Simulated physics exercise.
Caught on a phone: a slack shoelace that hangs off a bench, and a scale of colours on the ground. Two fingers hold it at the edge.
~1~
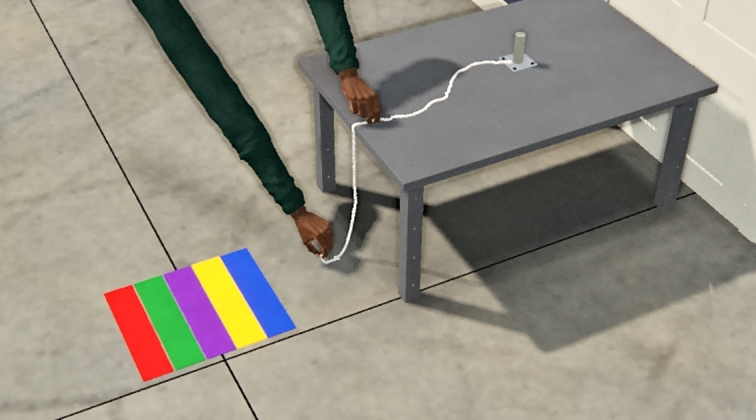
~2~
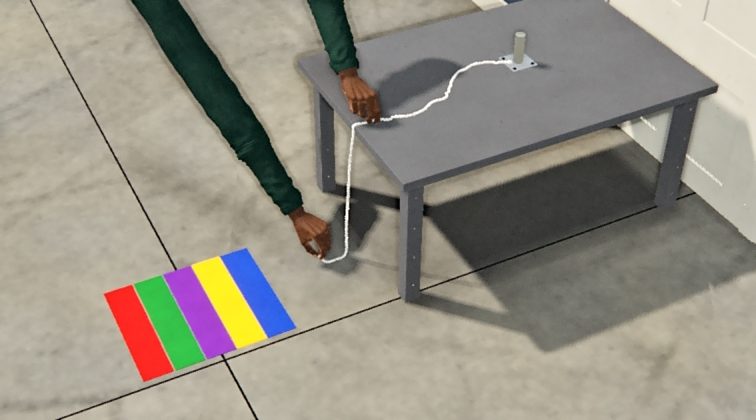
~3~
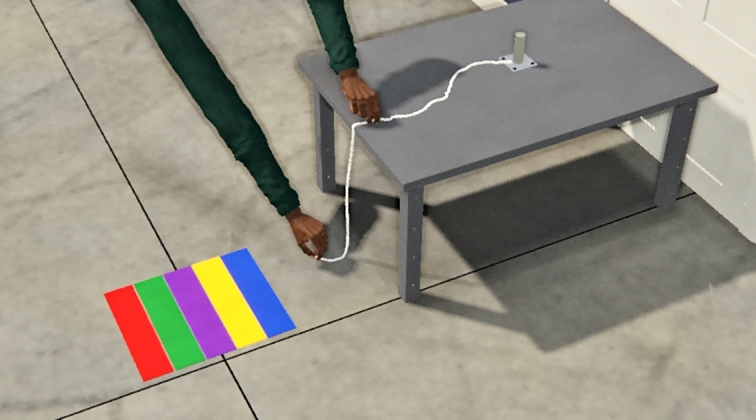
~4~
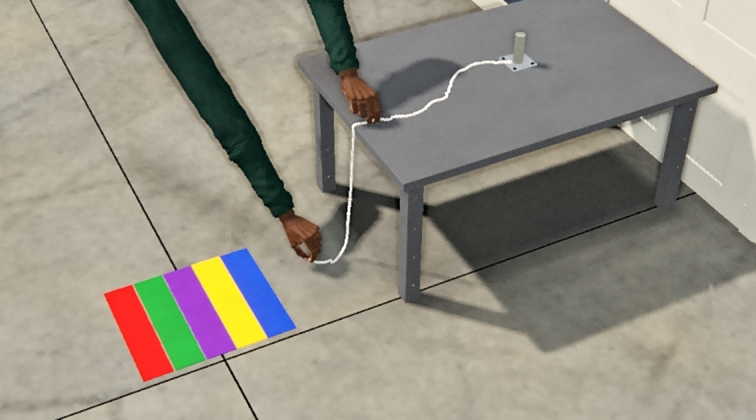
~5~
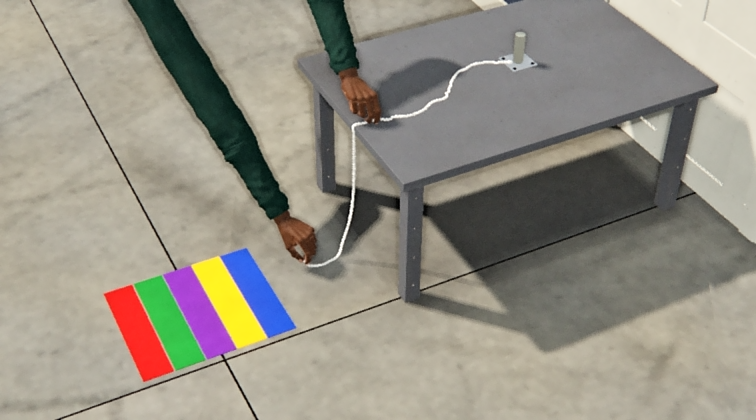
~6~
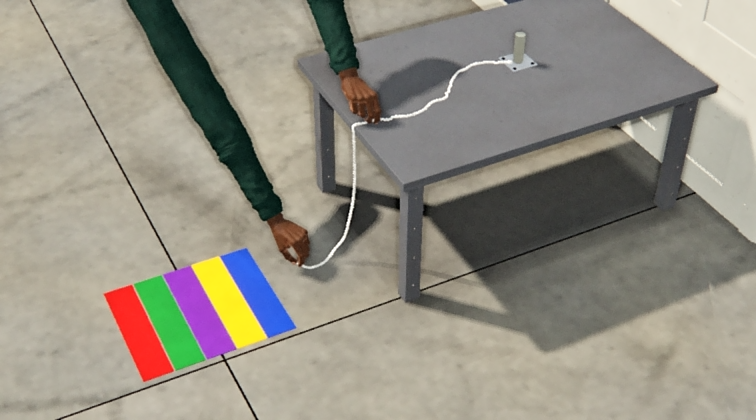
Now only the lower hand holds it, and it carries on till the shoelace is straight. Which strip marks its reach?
The end stops over the purple strip.
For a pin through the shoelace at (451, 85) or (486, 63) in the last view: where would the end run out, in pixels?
The places are (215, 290) and (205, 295).
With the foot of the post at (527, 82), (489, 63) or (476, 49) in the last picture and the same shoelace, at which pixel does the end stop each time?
About (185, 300), (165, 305) and (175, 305).
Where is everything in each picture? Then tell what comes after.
End (321, 255); blue (273, 317); yellow (244, 328); purple (214, 338); green (182, 349); red (151, 360), in the first picture.
End (319, 256); shoelace through (482, 63) (449, 90) (409, 116) (353, 135) (348, 193) (347, 243), in the second picture.
End (316, 257), in the third picture.
End (310, 259); shoelace through (482, 63) (449, 90) (409, 116) (354, 134) (351, 192) (346, 243), in the fourth picture.
End (304, 261), in the fifth picture.
End (298, 263); shoelace through (482, 63) (449, 90) (409, 116) (354, 134) (354, 191) (340, 243), in the sixth picture.
Soon after, end near (249, 279); over blue.
Then, end near (217, 290); over yellow.
At full stretch, end near (198, 296); over purple. It gets as far as the purple strip.
